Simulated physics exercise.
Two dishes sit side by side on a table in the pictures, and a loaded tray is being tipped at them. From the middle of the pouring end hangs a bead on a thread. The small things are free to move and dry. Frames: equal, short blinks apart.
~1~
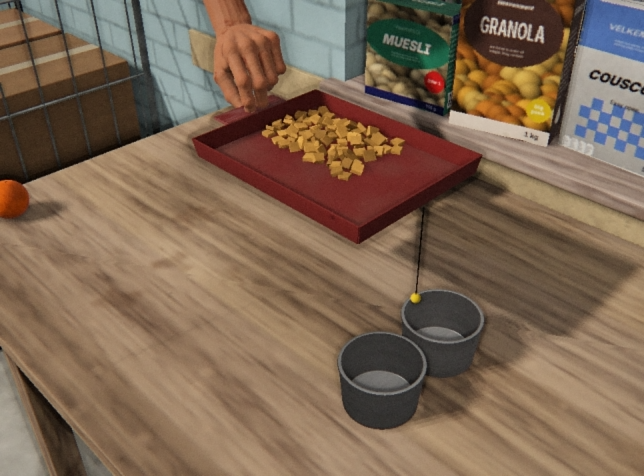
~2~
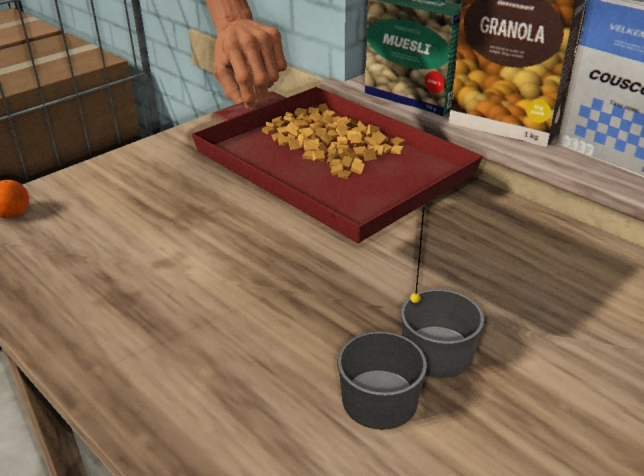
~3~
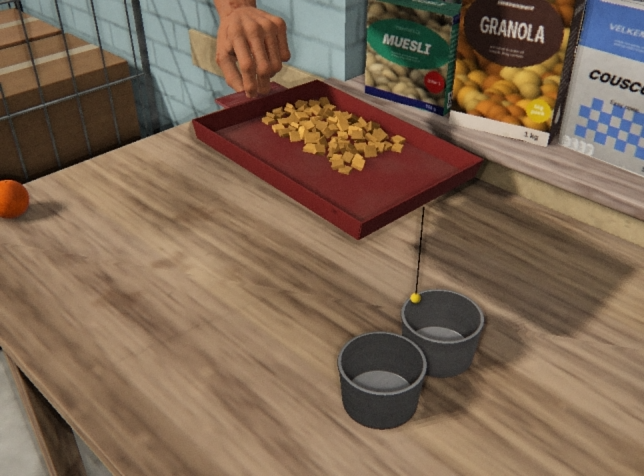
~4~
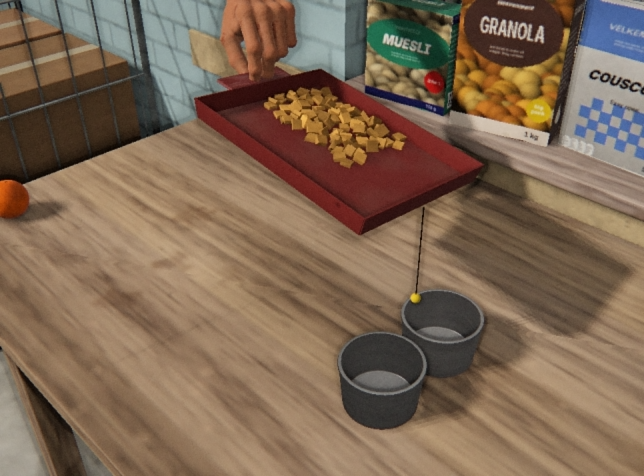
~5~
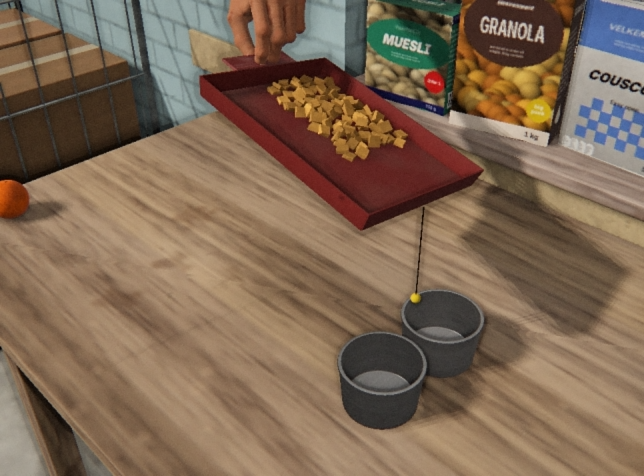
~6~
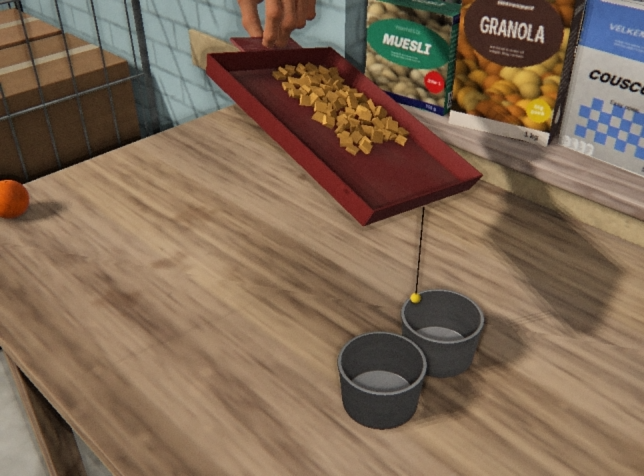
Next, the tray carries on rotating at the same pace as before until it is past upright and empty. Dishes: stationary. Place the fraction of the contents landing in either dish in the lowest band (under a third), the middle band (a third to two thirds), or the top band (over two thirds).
The dishes are left with a scant portion, below a third.
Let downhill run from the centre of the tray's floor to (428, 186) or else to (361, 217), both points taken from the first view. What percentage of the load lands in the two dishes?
I'd say some 20 in a hundred at first, then 70 in a hundred.
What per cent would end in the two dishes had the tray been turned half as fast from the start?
Estimated share: Some 0%.
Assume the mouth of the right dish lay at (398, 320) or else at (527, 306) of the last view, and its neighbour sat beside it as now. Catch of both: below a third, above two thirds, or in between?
First attempt: Below one third; second attempt: Under a third.
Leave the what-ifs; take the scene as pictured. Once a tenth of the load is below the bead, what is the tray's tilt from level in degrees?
It sits at roughly 90°.
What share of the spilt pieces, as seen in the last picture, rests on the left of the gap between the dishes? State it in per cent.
Around 10 per cent, give or take.
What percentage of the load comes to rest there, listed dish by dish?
Left dish around 0, right dish around 10, both in a hundred.
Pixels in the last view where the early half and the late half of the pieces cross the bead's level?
It passes near (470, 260) first and then near (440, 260).
Soon, tray tipped steeply; all on the tray.
A while on, tray tipped past a quarter turn; about a third on the tray; a stray few in the right dish; about half outside both; a small part in the air.
Towards the end, tray tipped past a quarter turn; a small part in the right dish; nearly all outside both.
Finally, tray tipped past a quarter turn; none in the left dish; a small part in the right dish; nearly all outside both.
